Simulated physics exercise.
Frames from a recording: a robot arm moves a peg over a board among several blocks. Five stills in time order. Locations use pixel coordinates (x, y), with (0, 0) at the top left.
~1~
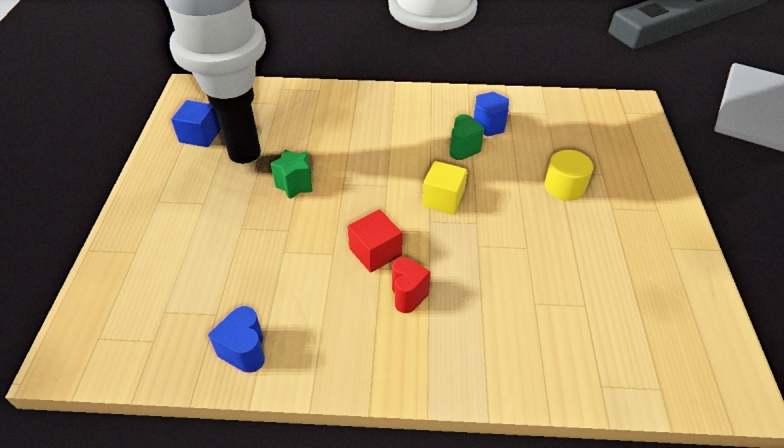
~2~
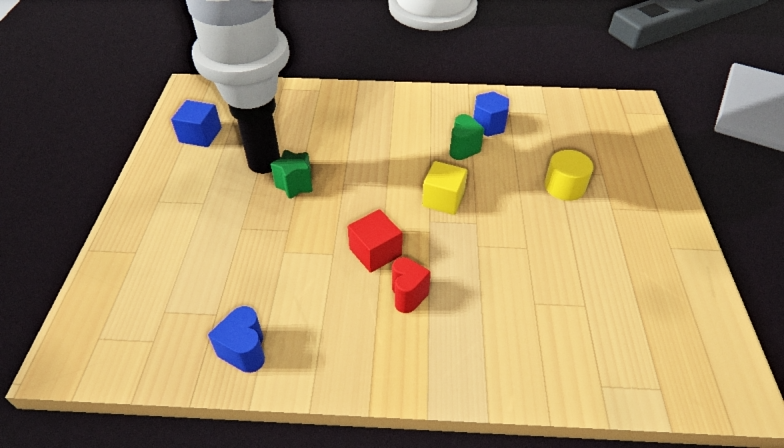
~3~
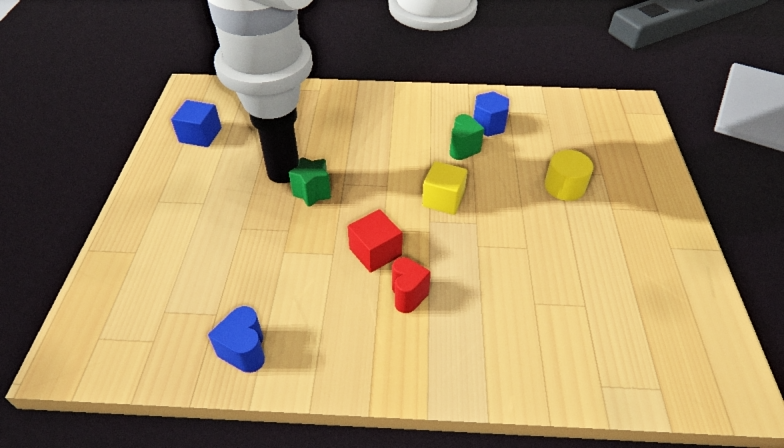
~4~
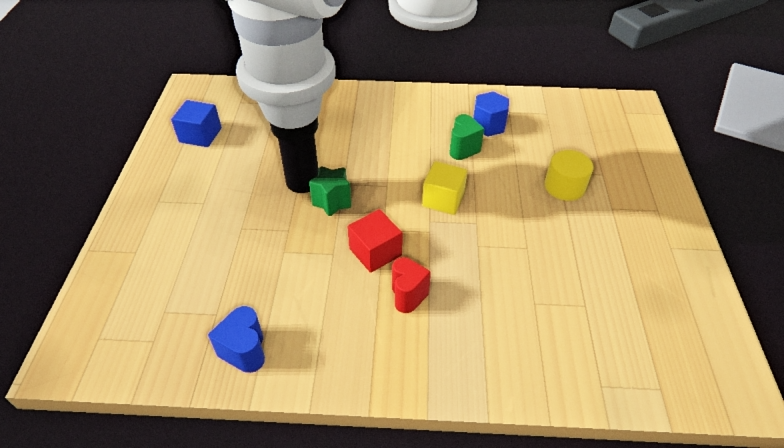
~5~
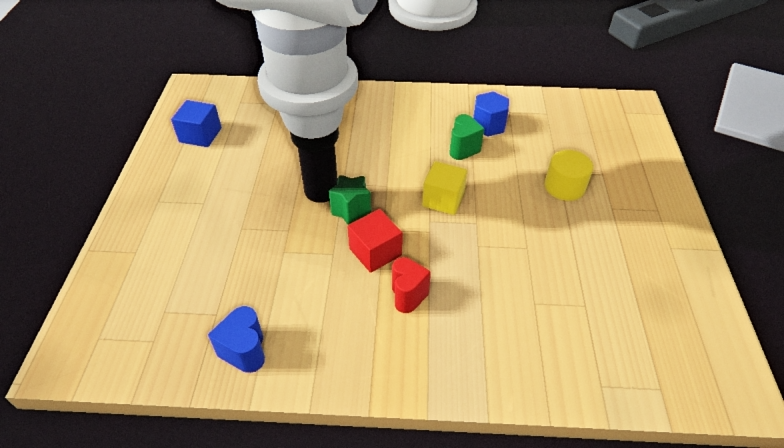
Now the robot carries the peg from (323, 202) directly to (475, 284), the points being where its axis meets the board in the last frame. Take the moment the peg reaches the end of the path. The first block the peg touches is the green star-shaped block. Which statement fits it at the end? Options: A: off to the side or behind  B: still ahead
The one that fits is A, off to the side or behind.
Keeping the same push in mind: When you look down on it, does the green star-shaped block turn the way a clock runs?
I believe not.
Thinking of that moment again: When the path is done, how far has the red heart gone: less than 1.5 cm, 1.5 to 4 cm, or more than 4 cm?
1.5 to 4 cm.
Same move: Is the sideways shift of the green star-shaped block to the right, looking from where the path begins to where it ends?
Final answer: No.
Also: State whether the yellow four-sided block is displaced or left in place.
It barely shifts, if at all.
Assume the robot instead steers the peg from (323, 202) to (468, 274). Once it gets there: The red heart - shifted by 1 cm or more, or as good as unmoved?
Moved away.
The first path, step by step. One third of the way, peg (370, 218); green star-shaped block (404, 206), turned 20° anticlockwise; red four-sided block (385, 236), turned 40° clockwise.
Two thirds of the way, peg (421, 244); green star-shaped block (444, 212), turned 70° anticlockwise; red four-sided block (398, 257), turned 65° clockwise; red heart (414, 296), turned 15° anticlockwise.
At the end, peg (477, 274); green star-shaped block (447, 213), turned 85° anticlockwise; red four-sided block (399, 258), turned 65° clockwise; red heart (413, 297), turned 15° anticlockwise; yellow four-sided block still.
